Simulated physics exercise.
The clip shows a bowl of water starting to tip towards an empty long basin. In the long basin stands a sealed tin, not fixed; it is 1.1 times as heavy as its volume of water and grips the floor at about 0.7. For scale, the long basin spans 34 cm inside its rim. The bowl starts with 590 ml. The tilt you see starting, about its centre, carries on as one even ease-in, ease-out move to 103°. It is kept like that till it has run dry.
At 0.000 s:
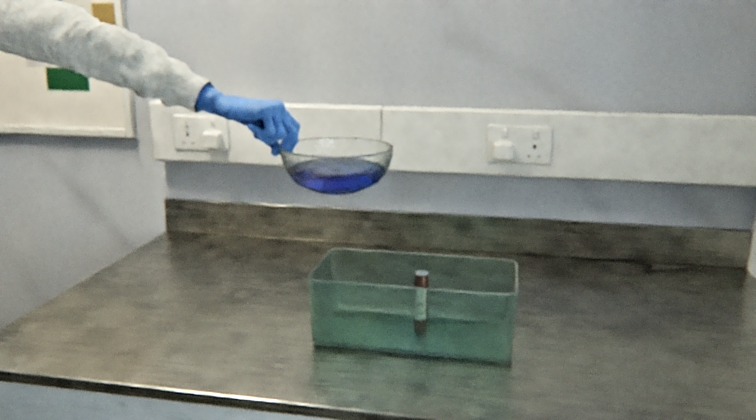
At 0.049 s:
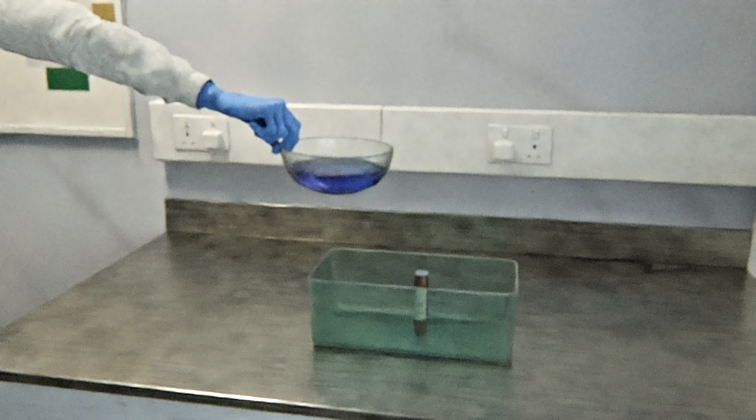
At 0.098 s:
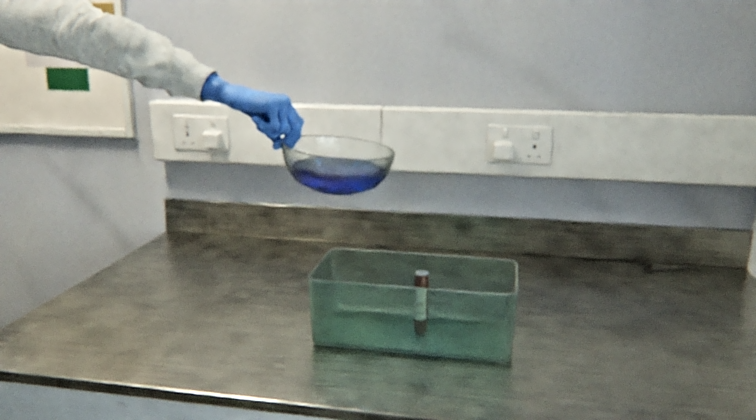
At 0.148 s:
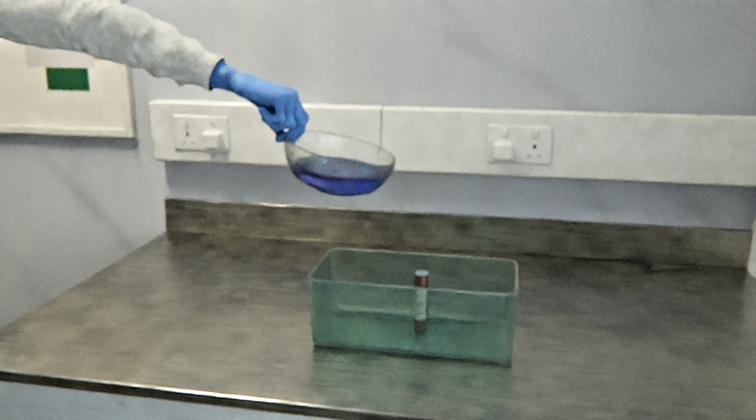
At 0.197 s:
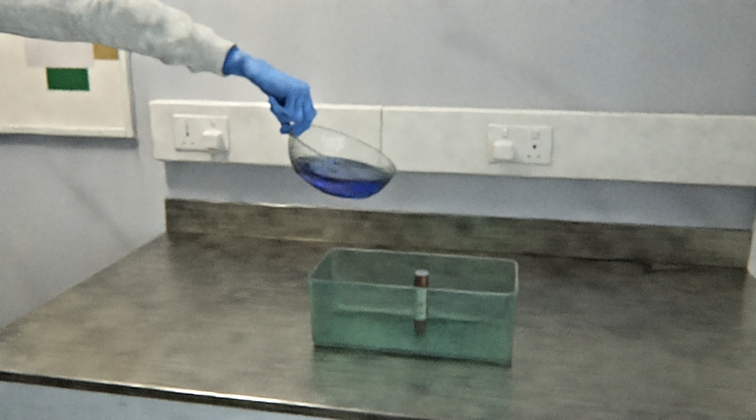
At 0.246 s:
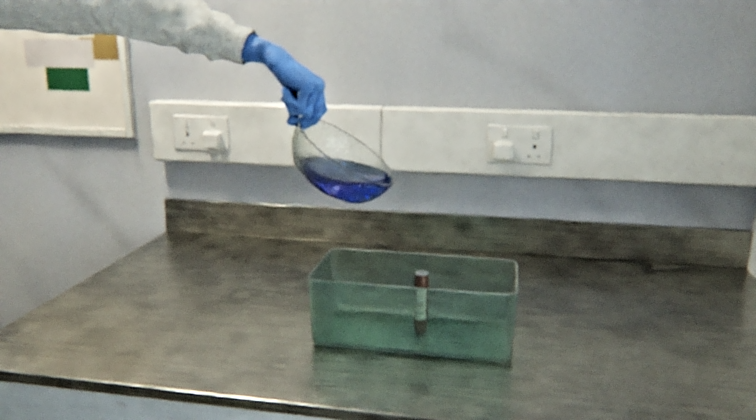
A blue-gloved hand held a clear glass bowl of blue liquid above a greenish see-through basin with a small tin inside, then gradually tilted the bowl to the right, its left side rising steeply.
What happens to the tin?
The tin goes over.
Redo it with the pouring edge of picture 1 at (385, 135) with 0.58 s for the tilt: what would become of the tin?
Then it falls.
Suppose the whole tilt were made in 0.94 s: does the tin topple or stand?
Then it stays up.
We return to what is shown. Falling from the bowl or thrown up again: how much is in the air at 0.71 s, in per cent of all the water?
About 4 per cent.
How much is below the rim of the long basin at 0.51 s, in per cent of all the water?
Near 38 in a hundred.
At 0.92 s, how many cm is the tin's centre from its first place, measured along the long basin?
Some 5 cm.
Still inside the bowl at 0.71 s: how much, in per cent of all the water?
About 0 per cent.
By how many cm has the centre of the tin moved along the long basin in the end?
Some 8.0 cm.
By 0.51 s the tilt is 93° and 8 per cent is still to pour; the tin stands where it began.
By 0.71 s the tilt is 103° and 0 per cent is still to pour; the tin leans 6°.
By 0.92 s the tilt is 103° and 0 per cent is still to pour; the tin leans 38°.
By 1.14 s the tilt is 103° and 0 per cent is still to pour; the tin lies on its side.
At rest the tin lies on its side.
